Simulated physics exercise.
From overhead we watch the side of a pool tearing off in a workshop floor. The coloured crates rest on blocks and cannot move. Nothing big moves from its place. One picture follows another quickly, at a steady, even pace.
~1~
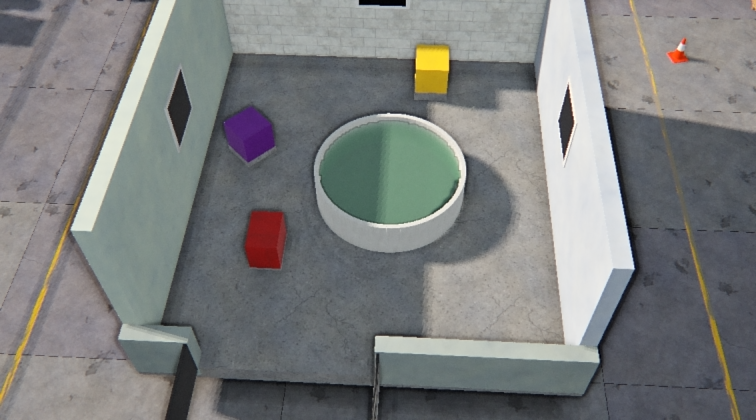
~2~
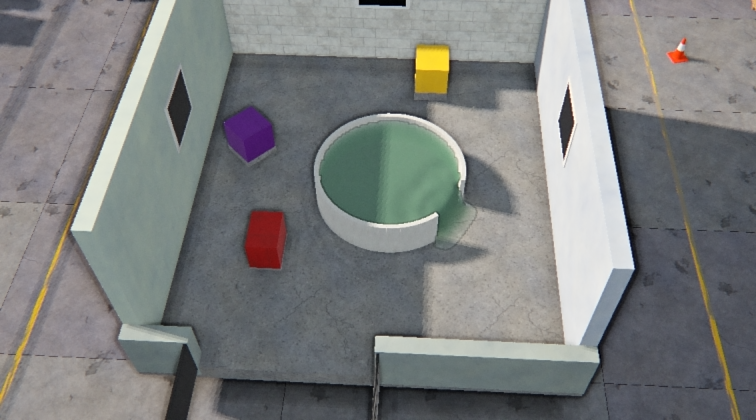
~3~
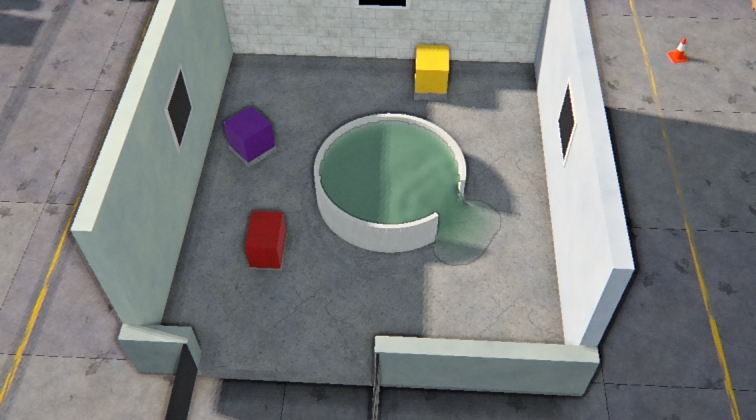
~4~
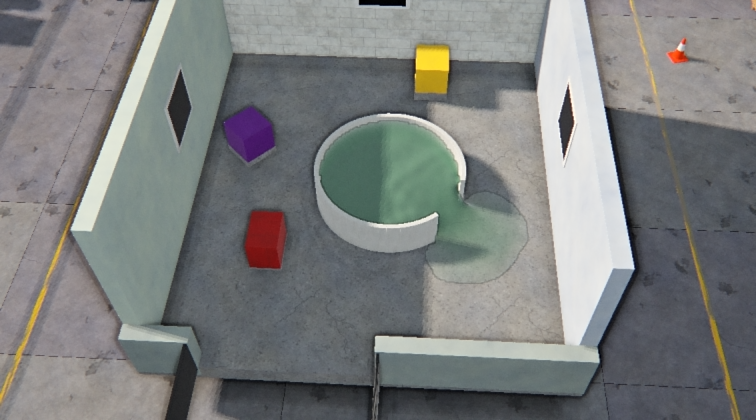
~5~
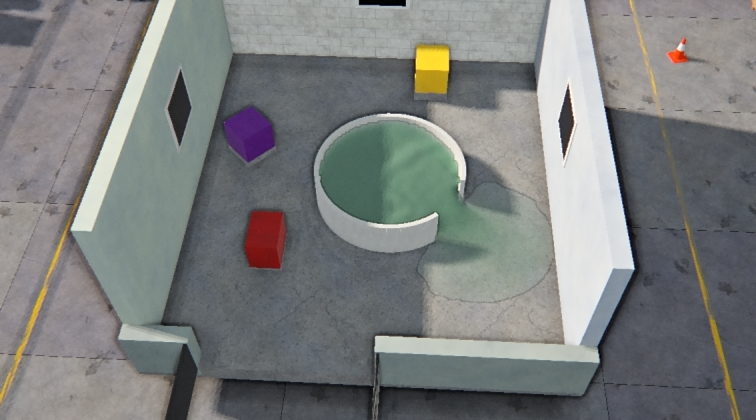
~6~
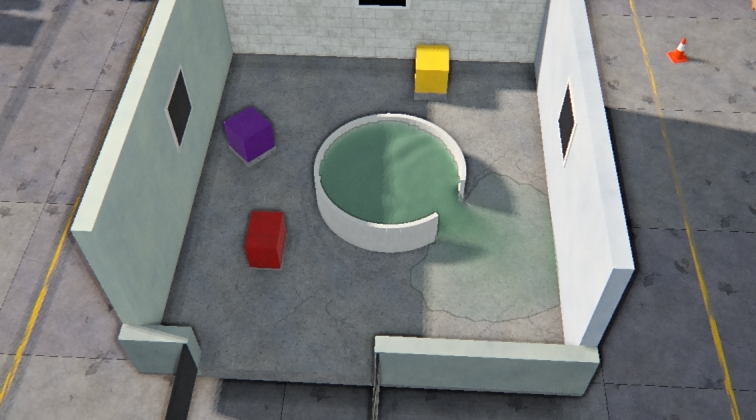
A round pool's side tears open at the lower right and green water spreads across the floor.
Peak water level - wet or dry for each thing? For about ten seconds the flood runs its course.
Outcome: The yellow crate is out of reach of the water; the red crate is within reach of the water; the purple crate is out of reach of the water.
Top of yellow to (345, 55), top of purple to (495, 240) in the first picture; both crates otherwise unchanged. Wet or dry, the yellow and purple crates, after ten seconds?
Then: Yellow is spared; purple takes water.
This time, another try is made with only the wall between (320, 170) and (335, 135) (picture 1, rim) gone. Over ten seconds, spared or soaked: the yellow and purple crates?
Result: Yellow crate not reached, purple crate reached.
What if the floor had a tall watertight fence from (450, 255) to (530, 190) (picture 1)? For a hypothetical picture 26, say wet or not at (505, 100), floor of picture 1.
At that place: Flooded.
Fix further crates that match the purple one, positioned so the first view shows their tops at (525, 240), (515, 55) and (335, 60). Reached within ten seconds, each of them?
In order, the crates: One gets flooded, two gets flooded, three stays clear.
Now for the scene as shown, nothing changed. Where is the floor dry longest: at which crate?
Crate: The crate marked purple.
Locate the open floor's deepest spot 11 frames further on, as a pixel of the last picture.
Pointing at (559, 369).
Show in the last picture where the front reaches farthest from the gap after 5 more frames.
The farthest wet spot is near (559, 369).
A moment on, water covers 15 % of the floor; the yellow crate not reached, the red crate not reached, the purple crate not reached.
Next, water covers 20 % of the floor; the yellow crate not reached, the red crate not reached, the purple crate not reached.
Then, water covers 45 % of the floor; the yellow crate water round its plinth, the red crate water round its plinth, the purple crate not reached.
Later, water covers 75 % of the floor; the yellow crate water round its plinth, the red crate water round its plinth, the purple crate water round its plinth.
In the end, water covers 100 % of the floor; the yellow crate stayed above the water, the red crate was topped, the purple crate stayed above the water.
